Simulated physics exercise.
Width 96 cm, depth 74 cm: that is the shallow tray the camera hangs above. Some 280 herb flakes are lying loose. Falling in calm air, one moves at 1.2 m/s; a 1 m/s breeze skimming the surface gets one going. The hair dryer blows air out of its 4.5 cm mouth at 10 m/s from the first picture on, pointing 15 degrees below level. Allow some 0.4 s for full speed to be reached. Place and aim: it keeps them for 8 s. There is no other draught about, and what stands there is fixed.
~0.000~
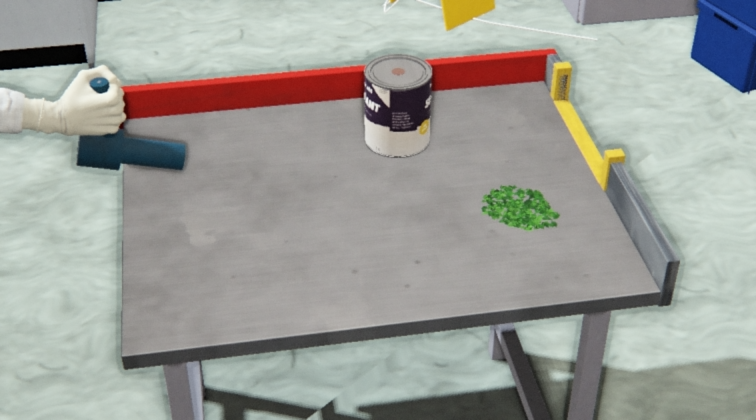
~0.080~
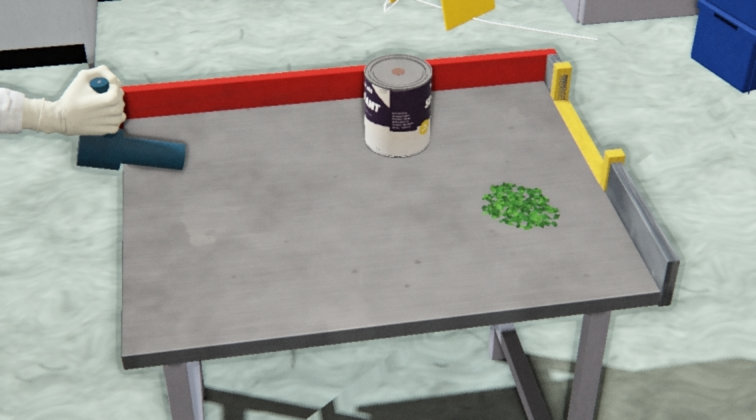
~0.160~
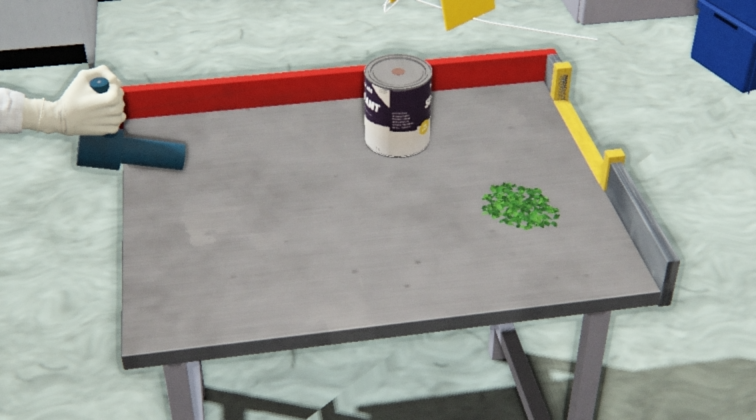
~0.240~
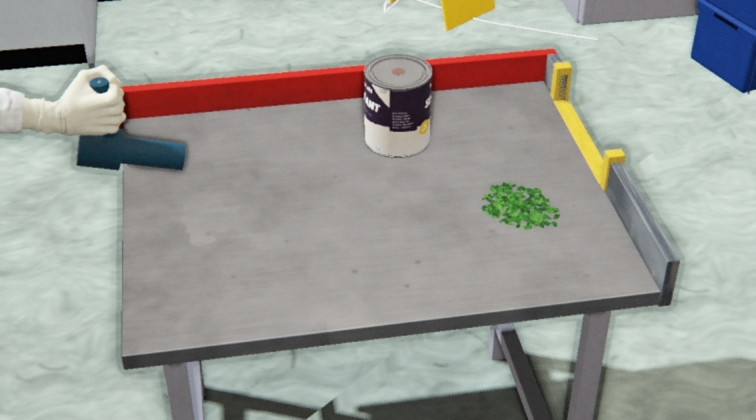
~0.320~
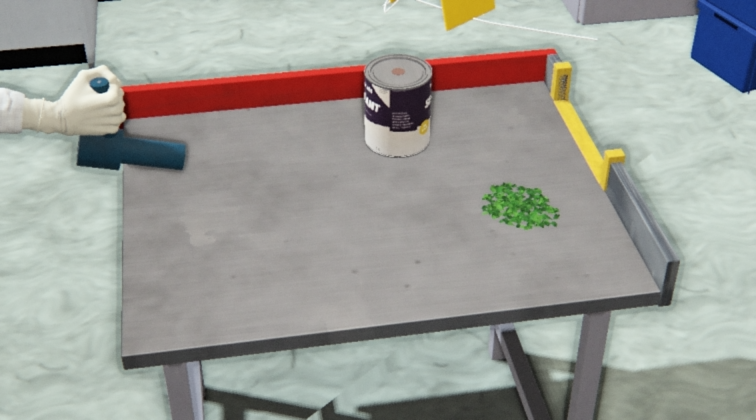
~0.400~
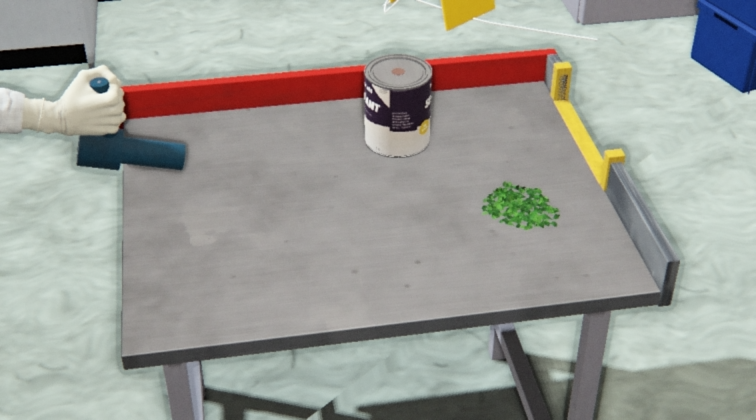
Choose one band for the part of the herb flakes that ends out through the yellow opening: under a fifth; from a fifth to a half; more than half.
I would say not even a fifth.
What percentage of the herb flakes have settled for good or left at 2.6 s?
About 90 %.
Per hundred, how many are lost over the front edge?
About 100 % front.
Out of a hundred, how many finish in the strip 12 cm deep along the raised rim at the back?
It comes to close to 0 per cent.
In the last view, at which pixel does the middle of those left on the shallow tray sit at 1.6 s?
About (643, 258).
After 1.6 s the count stands so, 1 % are out through the yellow opening; the middle of those still in play is near (647, 262).
After 2.6 s the count stands so, 1 % are out through the yellow opening.
After 4.4 s the count stands so, 1 % are out through the yellow opening.
After 8.0 s, at the end, 1 % are out through the yellow opening.
